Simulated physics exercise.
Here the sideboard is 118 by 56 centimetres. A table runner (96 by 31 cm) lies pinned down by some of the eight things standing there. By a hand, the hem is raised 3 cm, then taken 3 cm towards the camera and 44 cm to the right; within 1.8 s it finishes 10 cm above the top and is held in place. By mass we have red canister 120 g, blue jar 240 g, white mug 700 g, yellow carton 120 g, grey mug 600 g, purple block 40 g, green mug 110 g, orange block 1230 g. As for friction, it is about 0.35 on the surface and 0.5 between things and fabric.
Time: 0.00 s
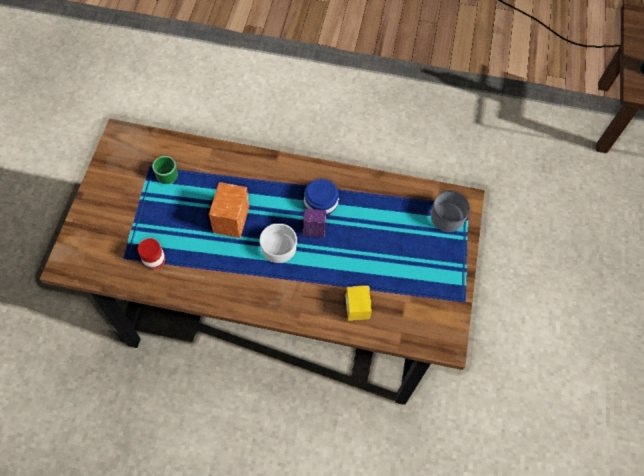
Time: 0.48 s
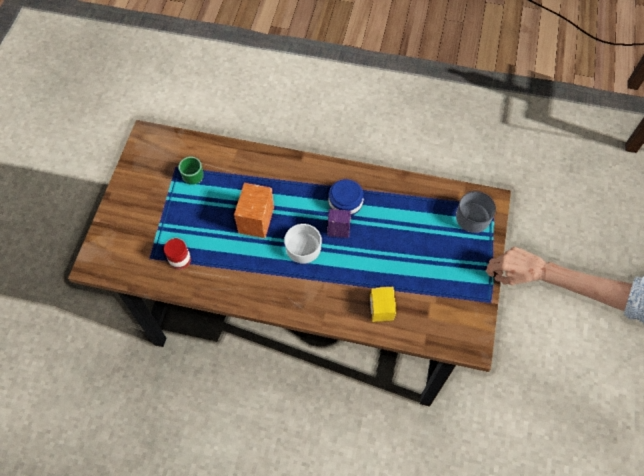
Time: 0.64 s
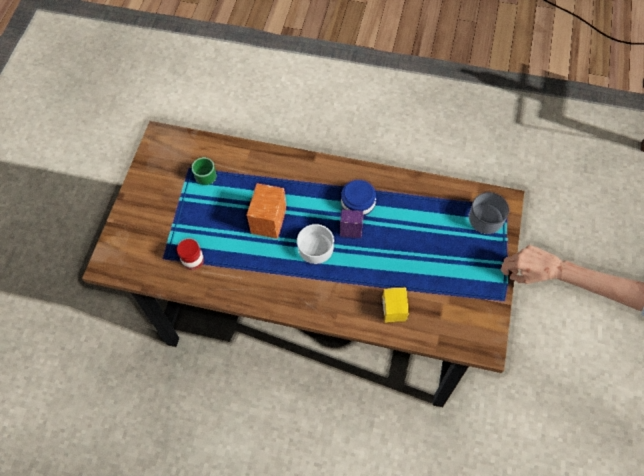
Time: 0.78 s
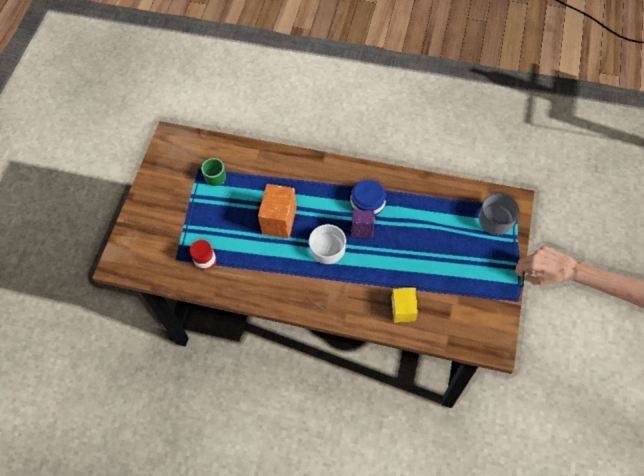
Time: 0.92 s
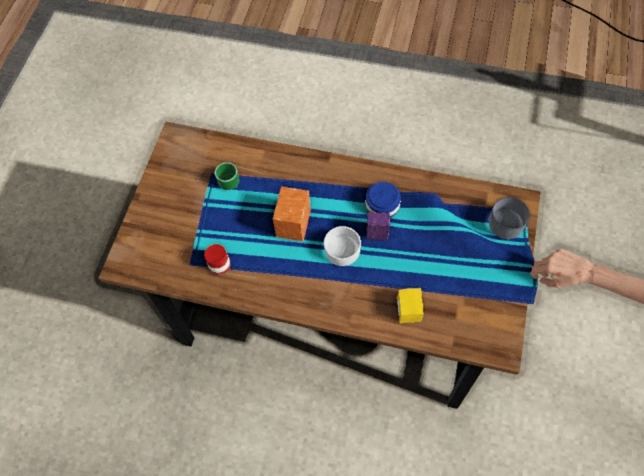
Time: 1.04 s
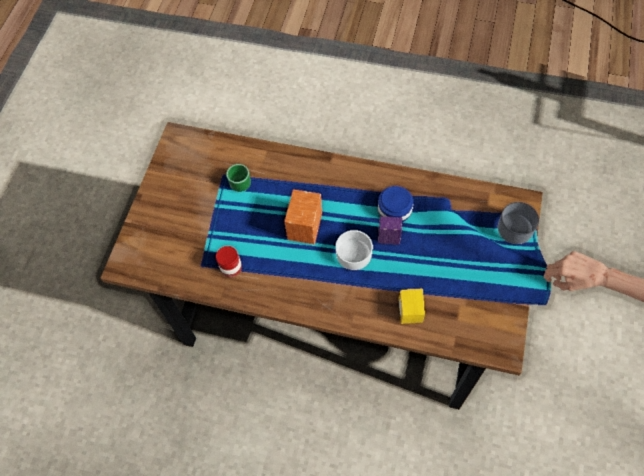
A blue striped runner slid a short way right across the wooden table after a hand gripped its right end and pulled, carrying the things on it along while the yellow box stayed put.
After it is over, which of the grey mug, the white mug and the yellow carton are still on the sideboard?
Here: The grey mug is not, the white mug is still on, the yellow carton is still on.
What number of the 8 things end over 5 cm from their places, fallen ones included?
That gives 7.
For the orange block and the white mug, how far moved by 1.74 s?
Orange block: Close to 30 cm; white mug: Close to 35 cm.
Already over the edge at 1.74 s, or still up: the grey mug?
Grey mug already down.
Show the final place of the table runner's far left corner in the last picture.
That corner settles near pixel (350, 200) in the last view.
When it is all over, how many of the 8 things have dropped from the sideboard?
After counting, the figure is 1.
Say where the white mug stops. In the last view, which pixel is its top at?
Somewhere around (515, 285) is where it ends up.
After 1.4 s, 85 % of the table runner is still over the top; white mug 19 cm off its start, grey mug 18 cm off its start, blue jar 19 cm off its start.
After 1.7 s, 70 % of the table runner is still over the top; white mug 33 cm off its start, grey mug over the edge, blue jar 32 cm off its start.
After 2.1 s, 60 % of the table runner is still over the top; white mug 45 cm off its start at (493, 278), grey mug over the edge, blue jar 43 cm off its start at (525, 229).
After 2.4 s, 55 % of the table runner is still over the top; white mug 49 cm off its start, grey mug over the edge, blue jar 48 cm off its start.
After 4.0 s, 55 % of the table runner is still over the top; white mug 51 cm off its start at (515, 285), grey mug over the edge, yellow carton 1 cm off its start at (414, 304), blue jar 48 cm off its start at (544, 235).
